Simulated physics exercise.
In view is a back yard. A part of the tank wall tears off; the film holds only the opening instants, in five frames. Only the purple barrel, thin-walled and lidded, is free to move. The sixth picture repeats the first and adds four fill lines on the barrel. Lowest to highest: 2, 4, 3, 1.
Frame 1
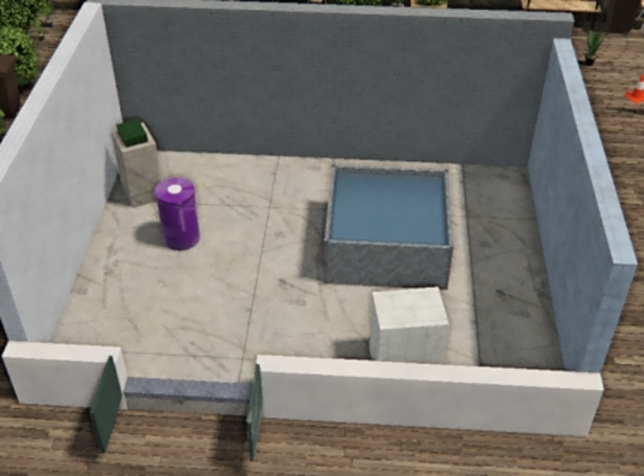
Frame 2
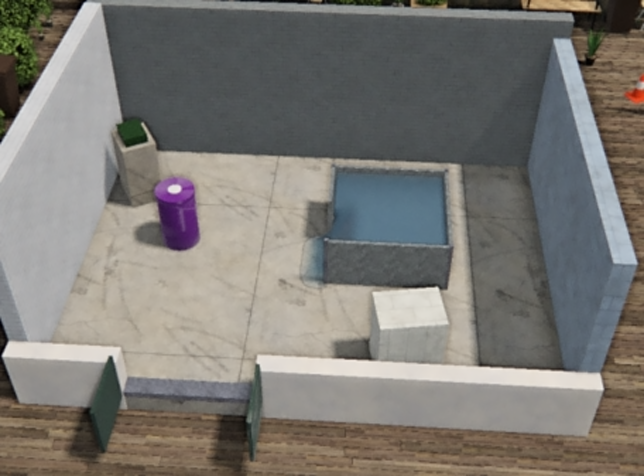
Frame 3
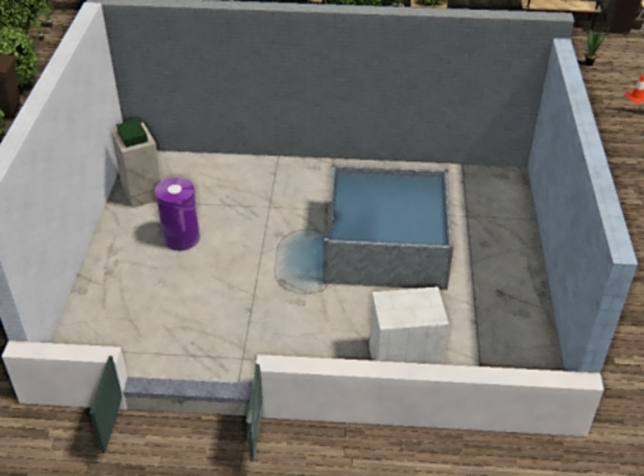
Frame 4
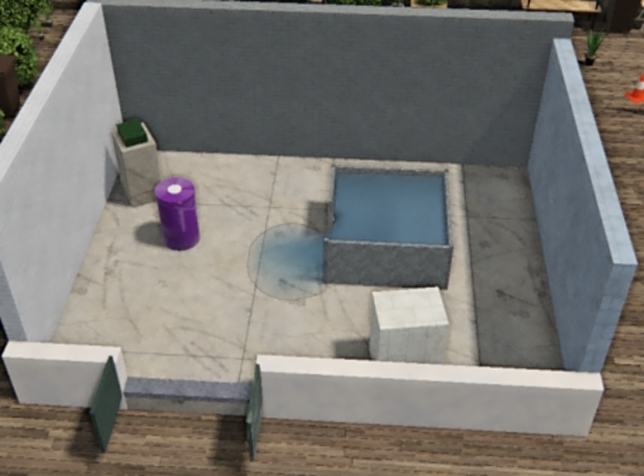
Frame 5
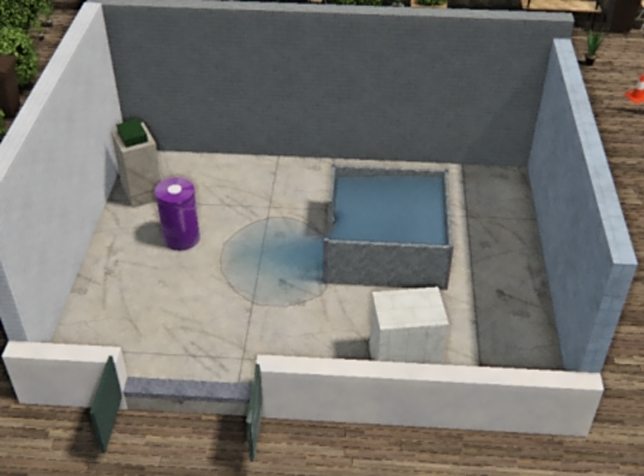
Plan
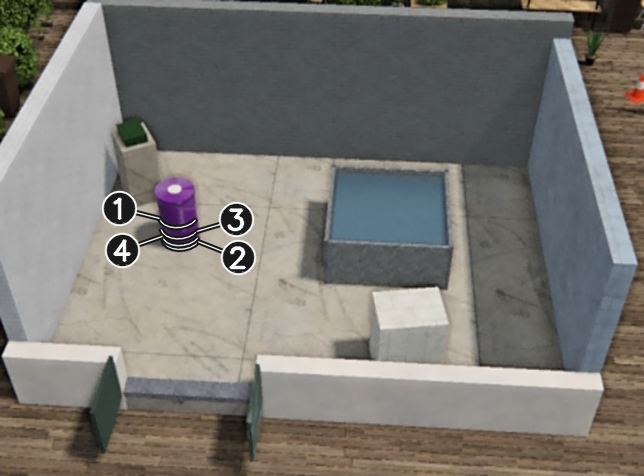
Water came out of the left side of the full stone tank in a back yard and spread leftward across the pale ground in a widening round puddle, while the purple barrel stayed still.
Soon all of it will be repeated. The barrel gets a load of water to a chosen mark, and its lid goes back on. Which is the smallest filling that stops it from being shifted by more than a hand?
Mark 1 just does it.
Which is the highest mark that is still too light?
The answer is 3.
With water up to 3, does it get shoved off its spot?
Yes.
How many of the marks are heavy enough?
One of the four.
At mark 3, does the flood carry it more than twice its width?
No, it does not.
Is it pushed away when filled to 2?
Yes, it does.
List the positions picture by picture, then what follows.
The first frame shows lid of the purple barrel at (175, 190); tank full, its middle at (389, 208); open gate at (189, 354).
In the second frame, 1 % of the ground wet, in view closest to the barrel at (313, 240).
In the third frame, 3 % of the ground wet, in view closest to the barrel at (287, 240).
In the fourth frame, 5 % of the ground wet, in view closest to the barrel at (258, 247).
The fifth frame shows lid of the purple barrel at (175, 190); 8 % of the ground wet, in view closest to the barrel at (231, 246).
On the marked copy, 1 at (174, 227); 2 at (178, 249); 3 at (176, 238); 4 at (177, 245); from the bottom up 2, 4, 3, 1.
With 1, it does not move.
With 2, it is pushed about 3 times its own width away.
With 3, it is pushed about half its own width away.
With 4, it is pushed about twice its own width away.
